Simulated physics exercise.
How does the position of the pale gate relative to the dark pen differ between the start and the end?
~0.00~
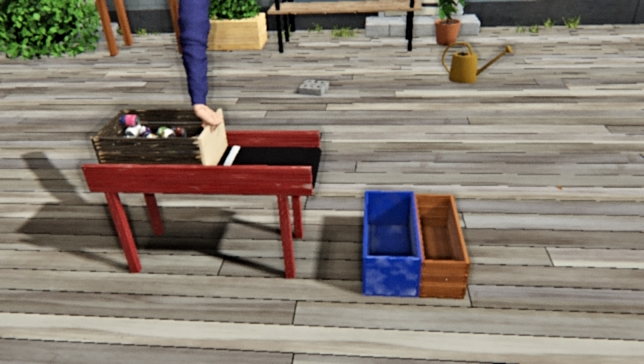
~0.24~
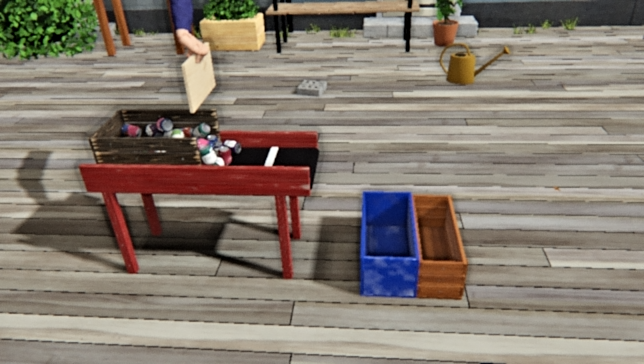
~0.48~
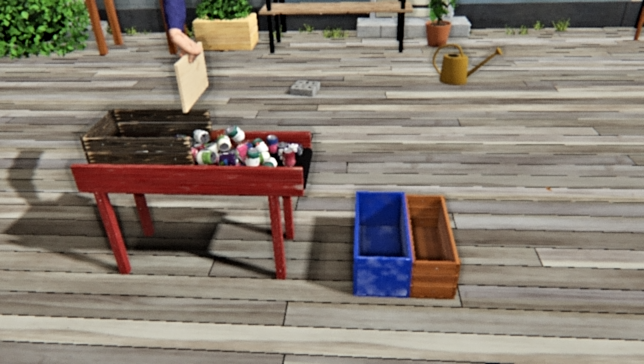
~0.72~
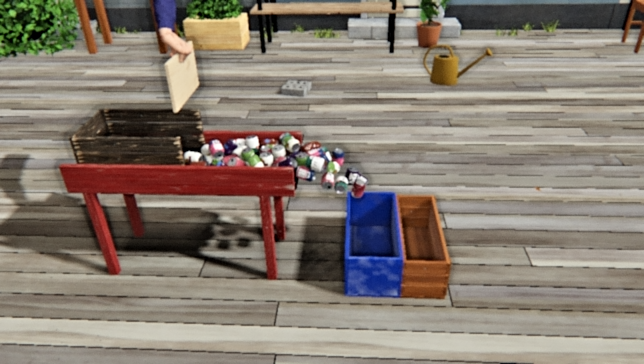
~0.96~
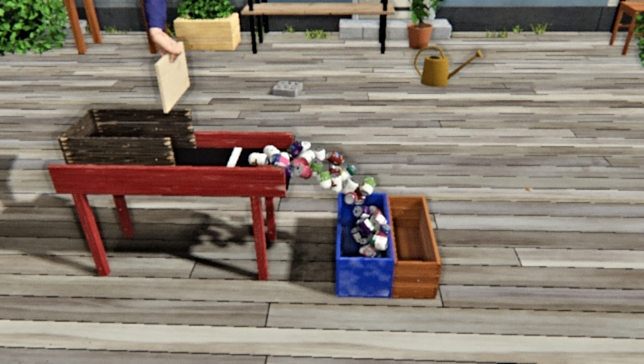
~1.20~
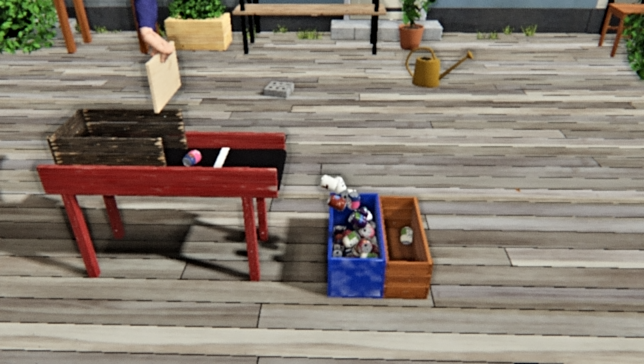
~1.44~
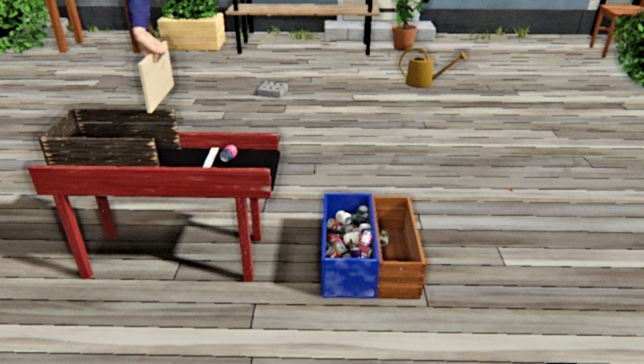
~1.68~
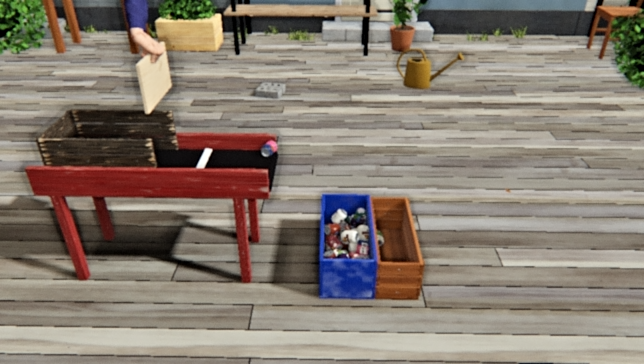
At the start the gate stands against the right end of the pen, closing it off. By the end it is held up in the air above the pen, leaving that end open.
